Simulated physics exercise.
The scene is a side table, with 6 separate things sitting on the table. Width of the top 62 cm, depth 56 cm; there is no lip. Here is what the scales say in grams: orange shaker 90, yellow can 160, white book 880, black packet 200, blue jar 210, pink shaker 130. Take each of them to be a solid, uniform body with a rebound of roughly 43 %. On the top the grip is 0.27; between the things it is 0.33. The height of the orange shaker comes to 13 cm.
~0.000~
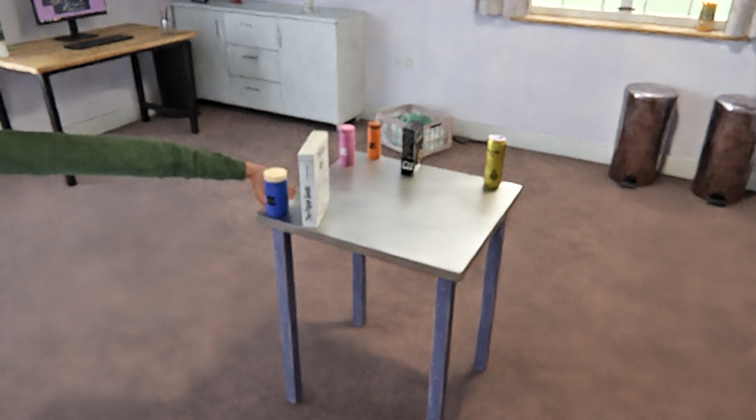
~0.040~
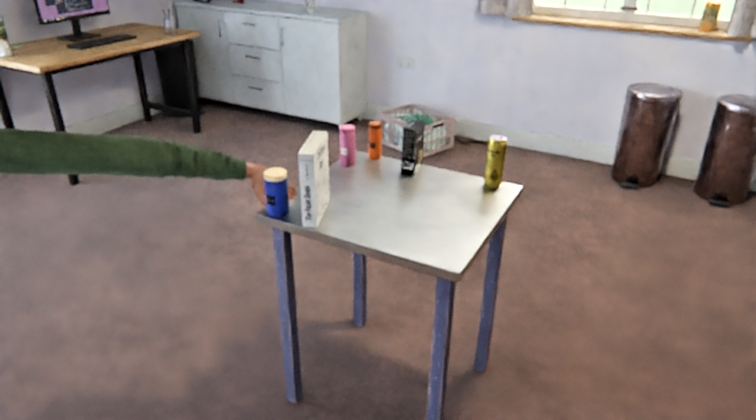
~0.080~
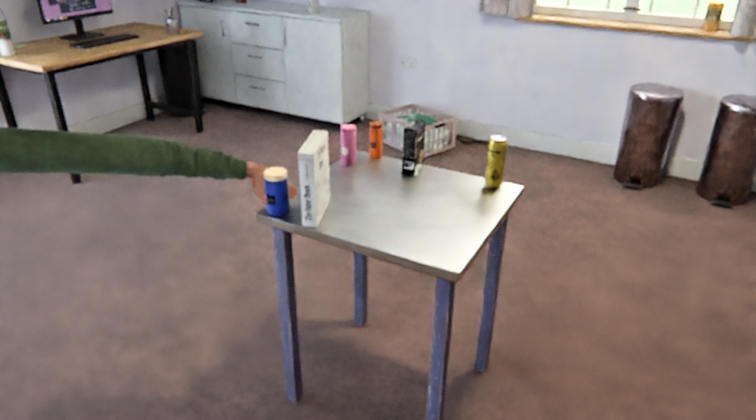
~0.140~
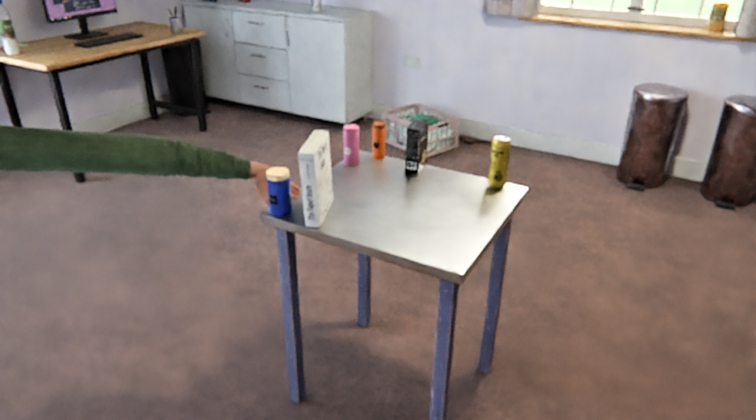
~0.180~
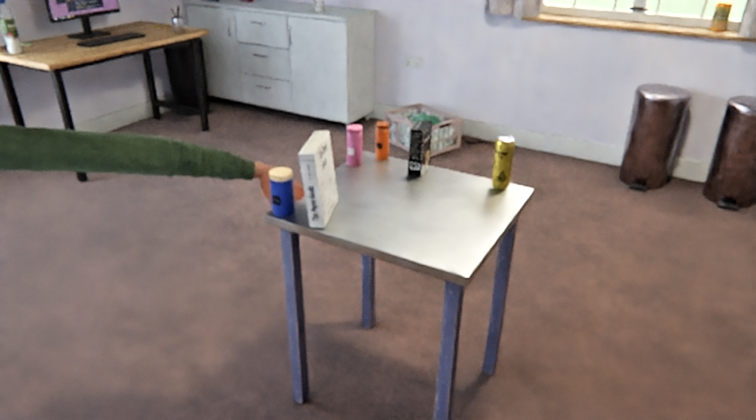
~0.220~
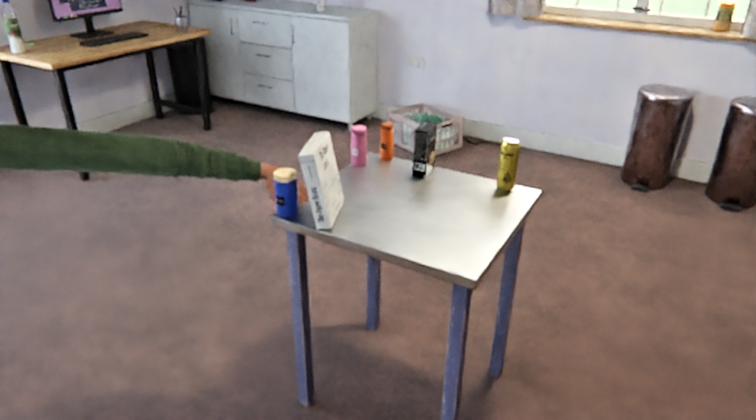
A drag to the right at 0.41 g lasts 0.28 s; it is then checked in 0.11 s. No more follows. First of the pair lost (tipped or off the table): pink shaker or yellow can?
Of the two named, the first goes sooner.
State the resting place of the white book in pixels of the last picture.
Around (360, 228).
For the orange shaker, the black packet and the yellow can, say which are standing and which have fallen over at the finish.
Final state - orange shaker: Remains on its base; black packet: Remains on its base; yellow can: Remains on its base.
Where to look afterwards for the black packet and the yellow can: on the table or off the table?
Black packet: In bounds; yellow can: In bounds.
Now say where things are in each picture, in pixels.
Pink shaker (347, 146); yellow can (495, 162), in the first picture.
Black packet (413, 148); blue jar (277, 192), in the second picture.
Orange shaker (376, 140); white book (315, 178), in the third picture.
Table 1 cm from its start; white book (317, 178); black packet (417, 148), in the fourth picture.
Table 3 cm from its start; white book (320, 179) 6° off upright; orange shaker (382, 141), in the fifth picture.
Table 5 cm from its start; pink shaker (359, 146) moved 2 cm; yellow can (508, 164) moved 2 cm, in the sixth picture.
After 0.42 s, table 22 cm from its start; blue jar and pink shaker now off the table; yellow can moved 5 cm near (551, 174); white book 65° off upright.
After 0.62 s, table 22 cm from its start; yellow can moved 2 cm near (577, 179); white book on its side; orange shaker moved 2 cm.
After 0.92 s, table 22 cm from its start; yellow can moved 2 cm near (578, 180); white book on its side; orange shaker moved 3 cm.
After 1.22 s, yellow can resting near (578, 180).
In the end (1.4 s), off the table, blue jar and pink shaker; toppled on the table, white book; the other 3 under 5 cm from the start. At the end, from the last picture's camera, yellow can near (578, 180). Pink shaker went at 0.32 s; yellow can was never lost.
